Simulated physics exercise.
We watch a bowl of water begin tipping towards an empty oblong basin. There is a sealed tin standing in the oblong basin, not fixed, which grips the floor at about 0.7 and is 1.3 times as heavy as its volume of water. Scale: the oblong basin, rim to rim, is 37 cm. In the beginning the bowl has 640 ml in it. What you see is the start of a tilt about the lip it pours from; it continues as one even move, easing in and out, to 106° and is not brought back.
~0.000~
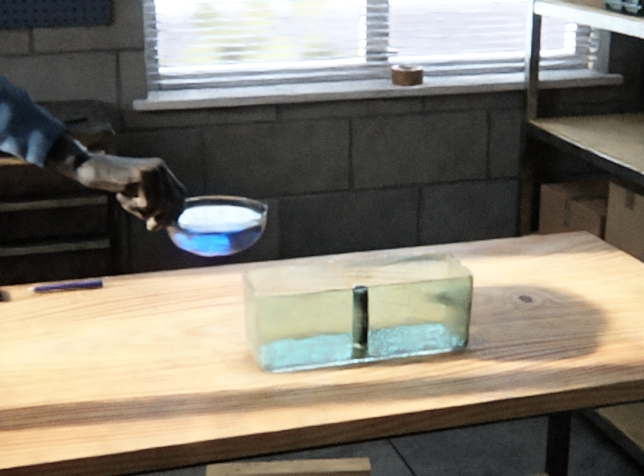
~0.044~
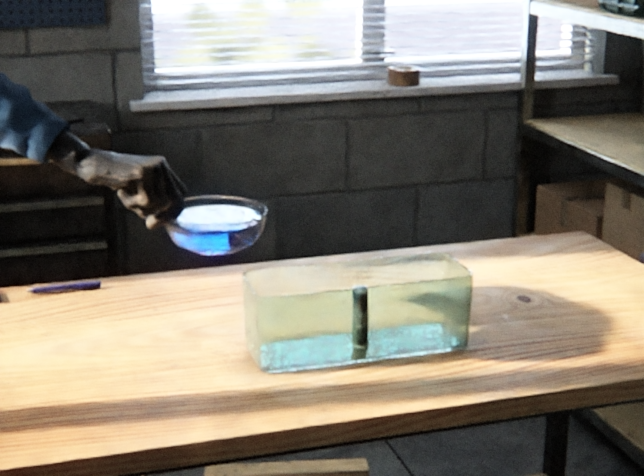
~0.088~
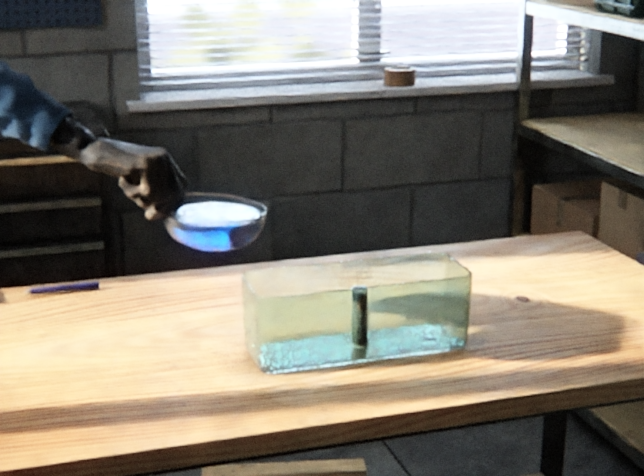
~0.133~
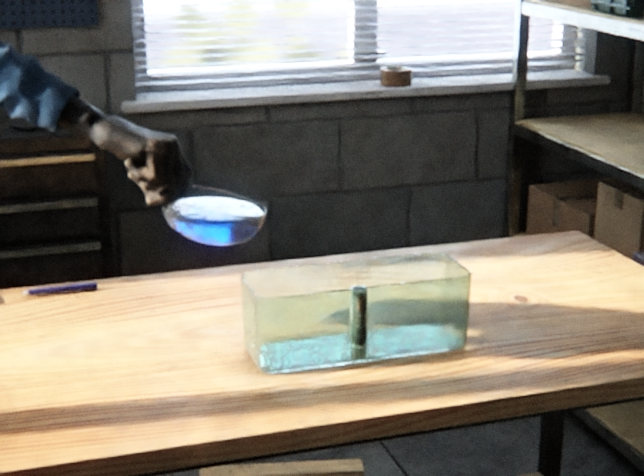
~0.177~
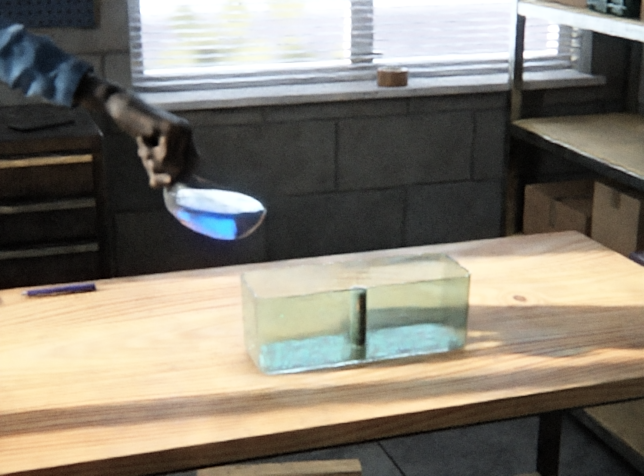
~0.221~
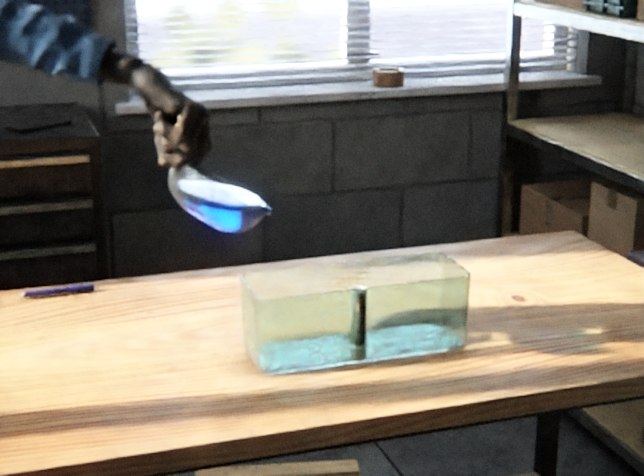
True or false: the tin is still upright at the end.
False.
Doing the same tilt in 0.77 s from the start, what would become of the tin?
The tin would overturn.
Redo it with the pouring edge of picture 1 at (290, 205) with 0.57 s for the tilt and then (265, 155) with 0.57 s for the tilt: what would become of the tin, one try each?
In the first try it remains standing; in the second it remains standing.
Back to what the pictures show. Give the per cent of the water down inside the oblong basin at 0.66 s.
About 98 per cent.
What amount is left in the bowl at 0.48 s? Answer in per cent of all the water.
Near 10 in a hundred.
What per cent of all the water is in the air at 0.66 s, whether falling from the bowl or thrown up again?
About 2 per cent.
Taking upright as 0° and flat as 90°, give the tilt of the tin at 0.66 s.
The tilt is near 5°.
Then, 0.48 s in, the tilt is 99° and 11 per cent is still to pour; the tin stands where it began.
Then, 0.66 s in, the tilt is 106° and 0 per cent is still to pour; the tin leans 7°.
Then, 0.86 s in, the tilt is 106° and 0 per cent is still to pour; the tin leans 27°.
Then, 1.07 s in, the tilt is 106° and 0 per cent is still to pour; the tin lies on its side.
Finally, the tin lies on its side.
